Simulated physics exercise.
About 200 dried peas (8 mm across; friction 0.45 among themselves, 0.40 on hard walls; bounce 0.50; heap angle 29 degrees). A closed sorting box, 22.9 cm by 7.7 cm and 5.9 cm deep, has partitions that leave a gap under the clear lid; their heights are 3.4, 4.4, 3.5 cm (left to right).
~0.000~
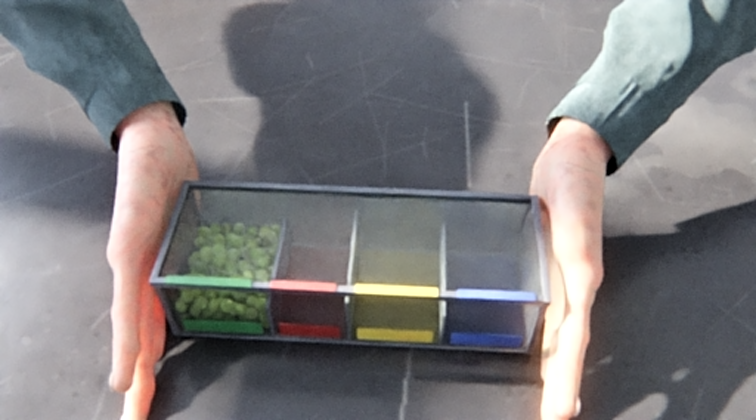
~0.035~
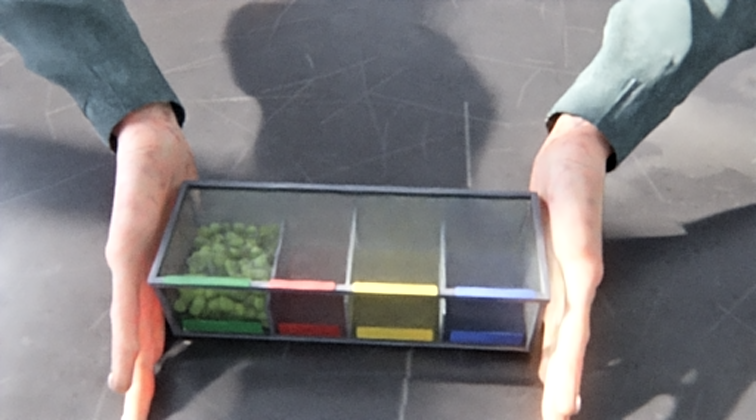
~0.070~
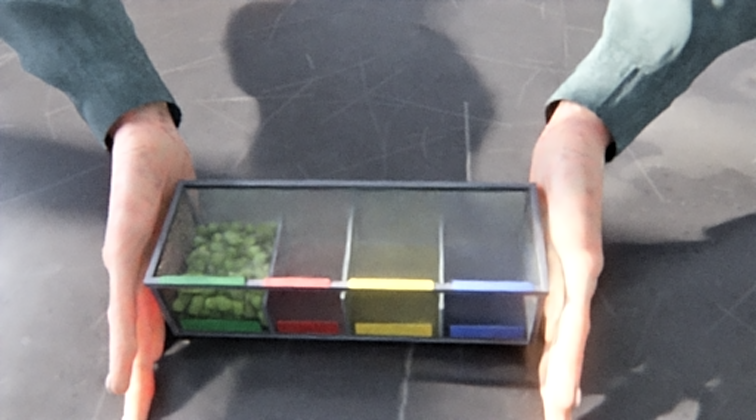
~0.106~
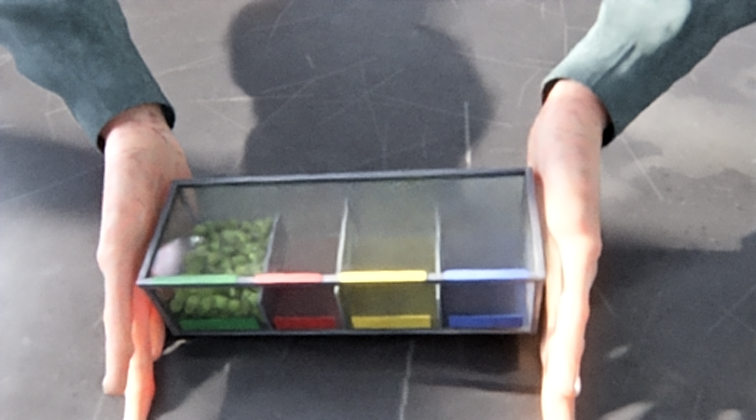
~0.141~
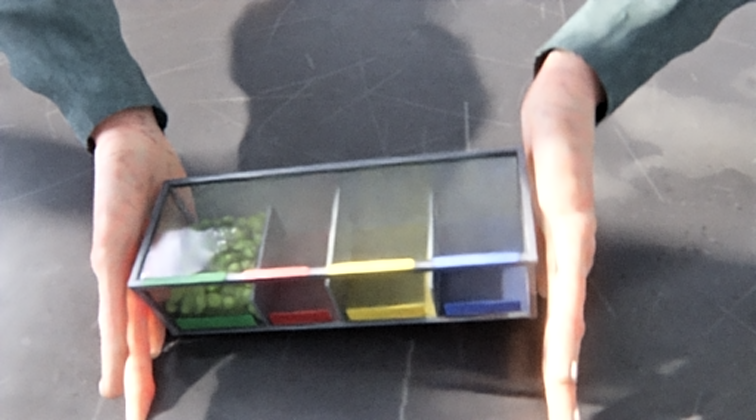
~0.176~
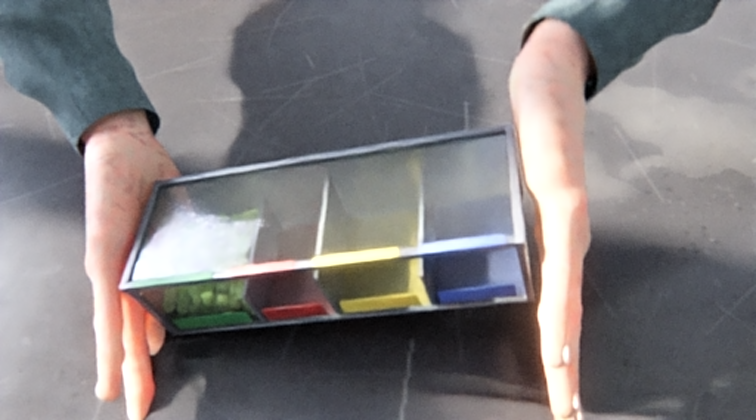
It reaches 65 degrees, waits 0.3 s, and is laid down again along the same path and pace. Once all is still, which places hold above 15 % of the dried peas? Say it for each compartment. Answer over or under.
Red: Under, blue: Under, green: Over, yellow: Under.
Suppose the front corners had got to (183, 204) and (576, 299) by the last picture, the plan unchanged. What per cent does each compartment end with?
Red 20, blue 10, green 65, yellow 5.
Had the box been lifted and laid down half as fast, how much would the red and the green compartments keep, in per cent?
In that case red 0; green 100.
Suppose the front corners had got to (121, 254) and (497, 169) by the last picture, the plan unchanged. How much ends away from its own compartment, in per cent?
It would be near 0 per cent.
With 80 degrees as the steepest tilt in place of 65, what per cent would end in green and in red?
In that case green 100, red 0.
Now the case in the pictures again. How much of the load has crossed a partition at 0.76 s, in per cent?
Some 0 per cent.
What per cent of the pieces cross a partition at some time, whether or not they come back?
About 0 per cent.
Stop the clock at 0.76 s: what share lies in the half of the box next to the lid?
About 20 per cent.
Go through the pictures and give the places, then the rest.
Box tilt 0 degrees, front corners at (158, 279) and (544, 298); green 100 %, in the first frame.
Box tilt 1 degrees, front corners at (157, 280) and (543, 295), in the second frame.
Box tilt 3 degrees, front corners at (153, 280) and (542, 288), in the third frame.
Box tilt 6 degrees, front corners at (146, 281) and (537, 274), lowest corner left front, in the fourth frame.
Box tilt 11 degrees, front corners at (138, 283) and (529, 257), lowest corner left front, in the fifth frame.
Box tilt 16 degrees, front corners at (129, 285) and (517, 239), lowest corner left front; green 100 %. The box's pace is about 140 degrees a second, in the sixth frame.
After 0.76 s, tilt 65 degrees; green 100 %.
After 1.15 s, tilt 37 degrees; green 100 %.
After 1.63 s, tilt 0 degrees; green 100 %.
By 2.0 s all is still; red 0 %, blue 0 %, green 100 %, yellow 0 %.
